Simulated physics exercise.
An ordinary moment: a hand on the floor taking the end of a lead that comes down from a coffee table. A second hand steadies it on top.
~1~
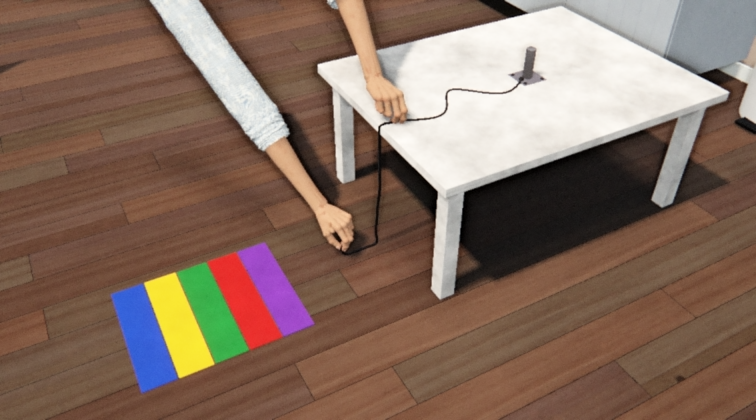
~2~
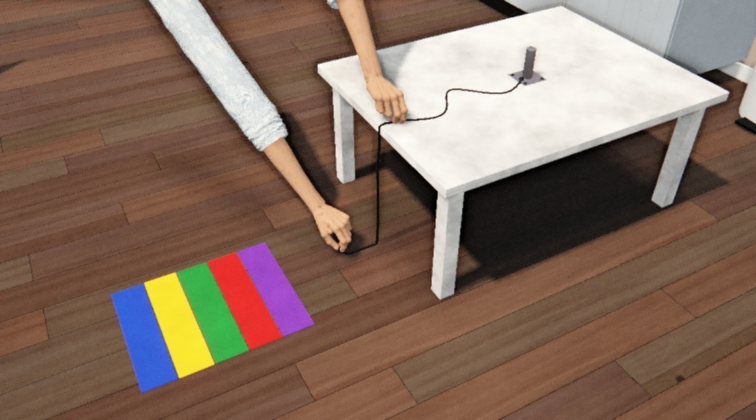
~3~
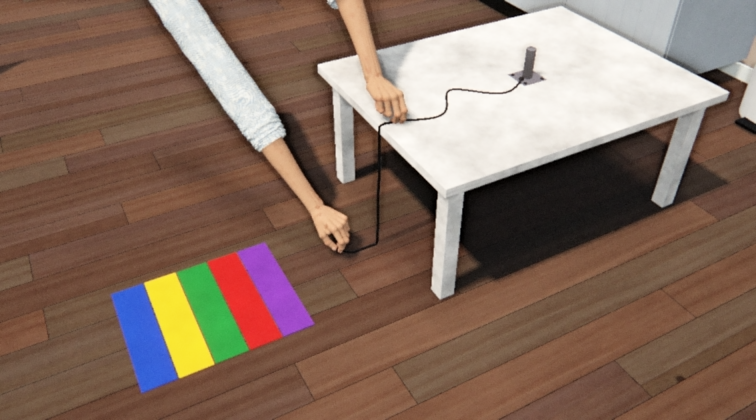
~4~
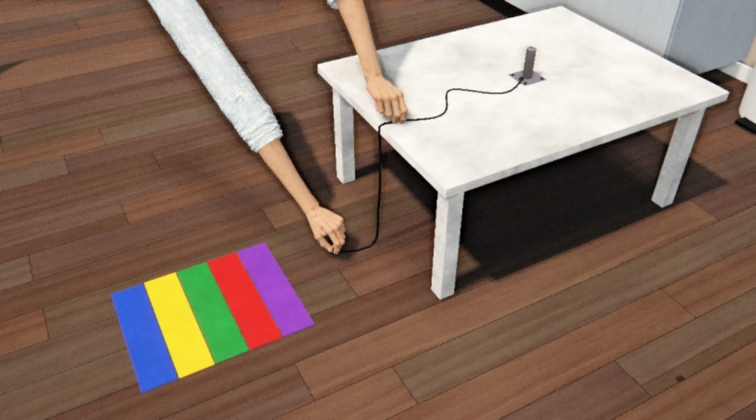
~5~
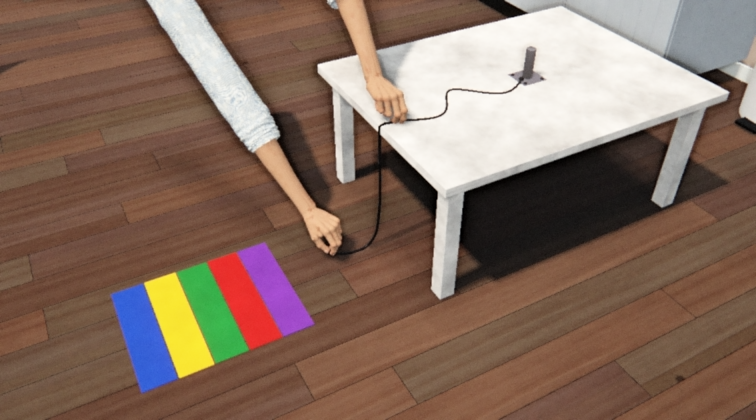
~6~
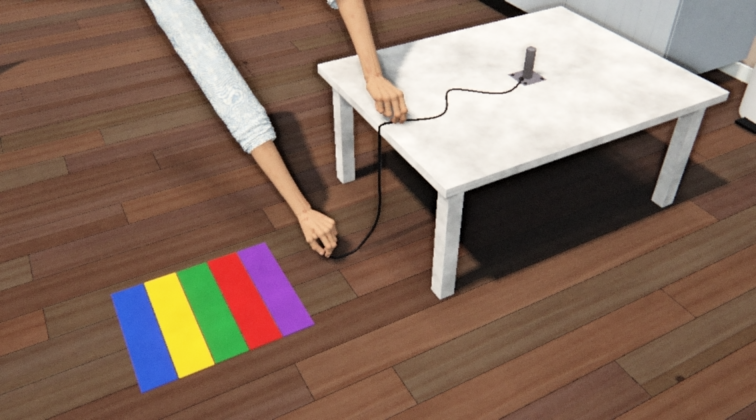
To begin with, one hand rests on a white table beside a dark cord while another holds the cord's end near the wooden floor, right of a striped mat. The lower hand stays nearly still, then slides slightly left toward the purple stripe, drawing the hanging cord into a wider curve.
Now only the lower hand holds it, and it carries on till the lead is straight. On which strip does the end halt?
It gets as far as the green strip.
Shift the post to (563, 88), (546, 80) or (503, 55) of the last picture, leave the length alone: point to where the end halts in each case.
Try by try, around (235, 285), (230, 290) and (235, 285).
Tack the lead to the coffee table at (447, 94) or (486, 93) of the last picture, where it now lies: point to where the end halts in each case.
About (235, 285) and (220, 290).
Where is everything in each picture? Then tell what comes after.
The first picture shows end (342, 247); purple (290, 314); red (258, 326); green (224, 339); yellow (190, 353); blue (153, 366).
The second picture shows end (340, 248); lead through (512, 90) (451, 90) (434, 118) (380, 135) (378, 188) (378, 237).
The third picture shows end (338, 249).
The fourth picture shows end (333, 250); lead through (512, 90) (451, 90) (434, 118) (380, 135) (380, 187) (377, 238).
The fifth picture shows end (330, 252).
The sixth picture shows end (325, 253); lead through (512, 90) (451, 90) (434, 118) (380, 135) (379, 187) (367, 238).
Soon after, end near (262, 276); over purple.
After that, end near (229, 288); over red.
At the stop, end near (210, 294); over green. The green one.
